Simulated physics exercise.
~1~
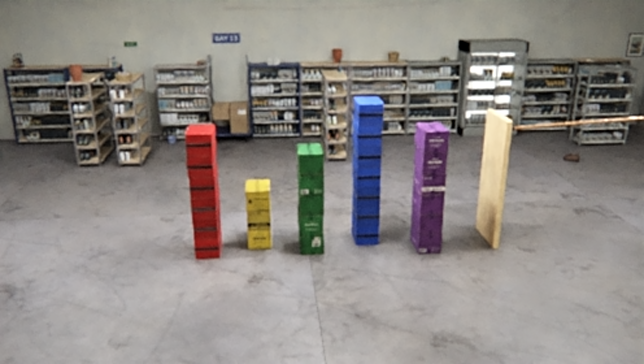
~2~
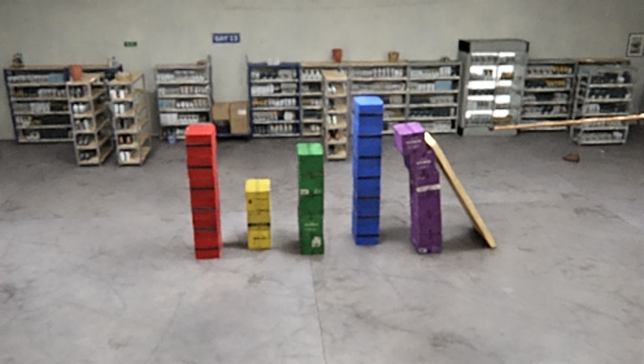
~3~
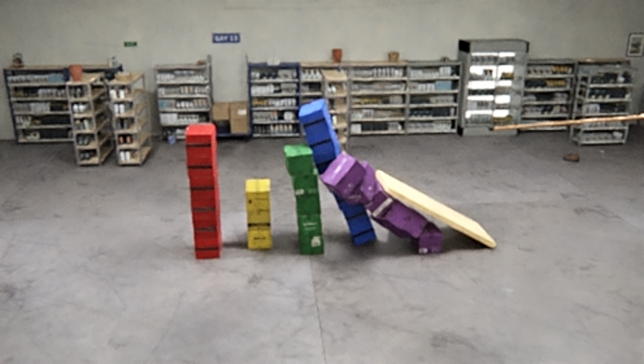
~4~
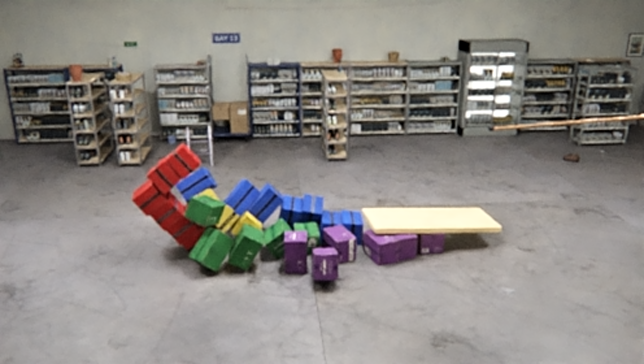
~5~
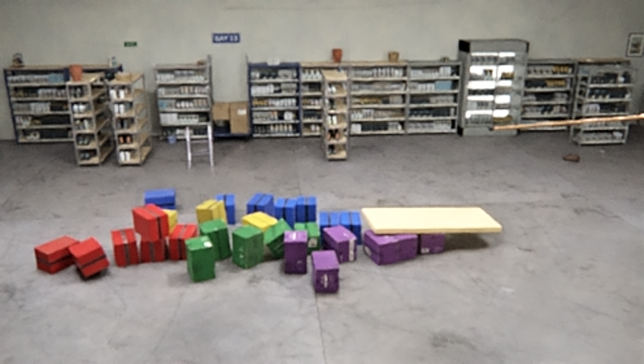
In a storeroom lined with shelves, an upright board tipped left into a purple stack of cartons, which toppled into the blue and green ones, then yellow and red went down too, leaving all five stacks scattered across the floor.
